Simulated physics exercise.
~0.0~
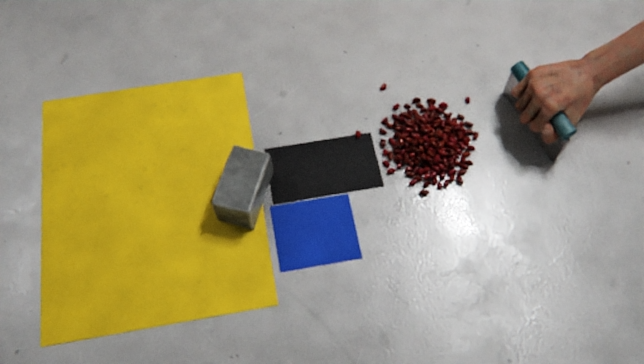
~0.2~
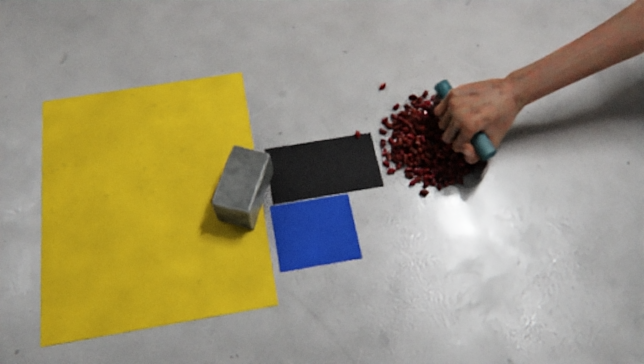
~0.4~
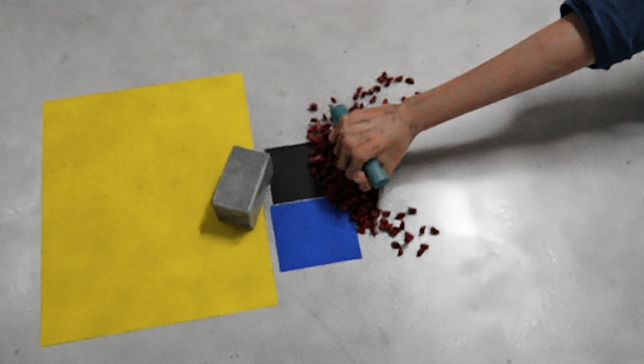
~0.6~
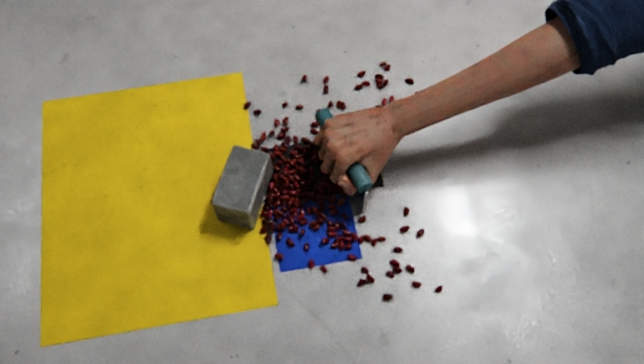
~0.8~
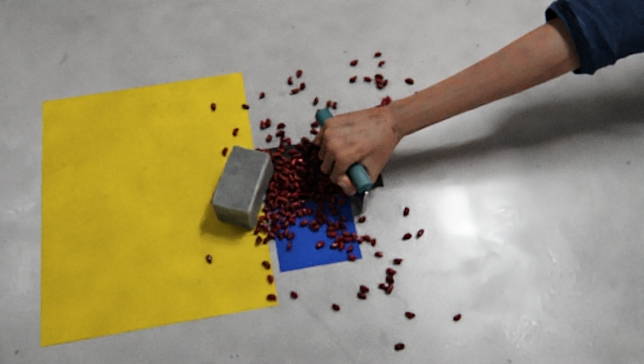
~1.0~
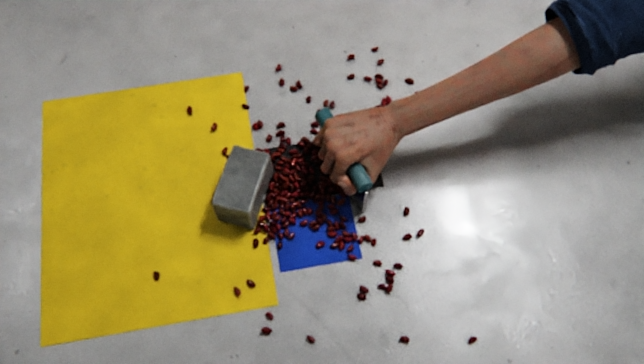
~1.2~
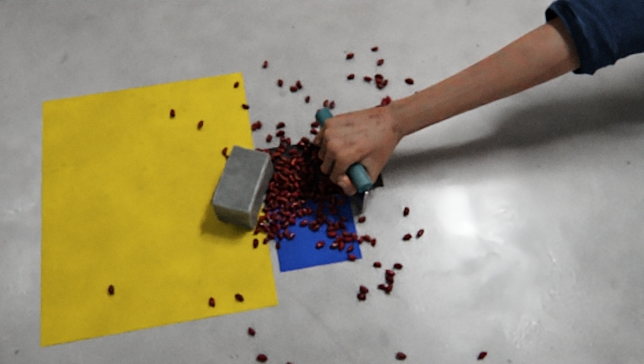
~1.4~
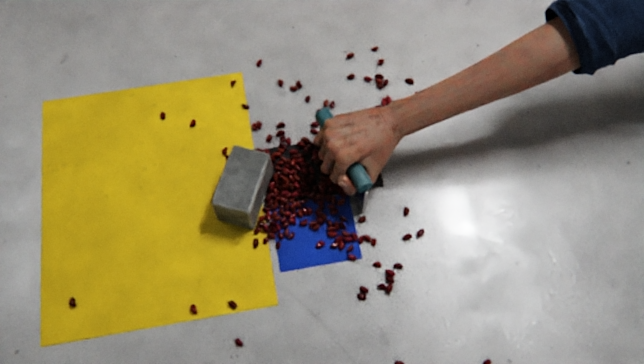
A smooth grey floor is seen from above, with a large yellow sheet on the left, a grey block at its right edge, and smaller black and blue sheets beside it. A heap of dark red beans lies right of the black sheet, and a hand grips a teal-handled scraper at the upper right. The hand sweeps the scraper left into the heap, driving the beans over the black sheet. It halts short of the block as beans spread onto the blue sheet. A few roll on across the yellow sheet and bare floor, while most stay clustered between block and scraper.
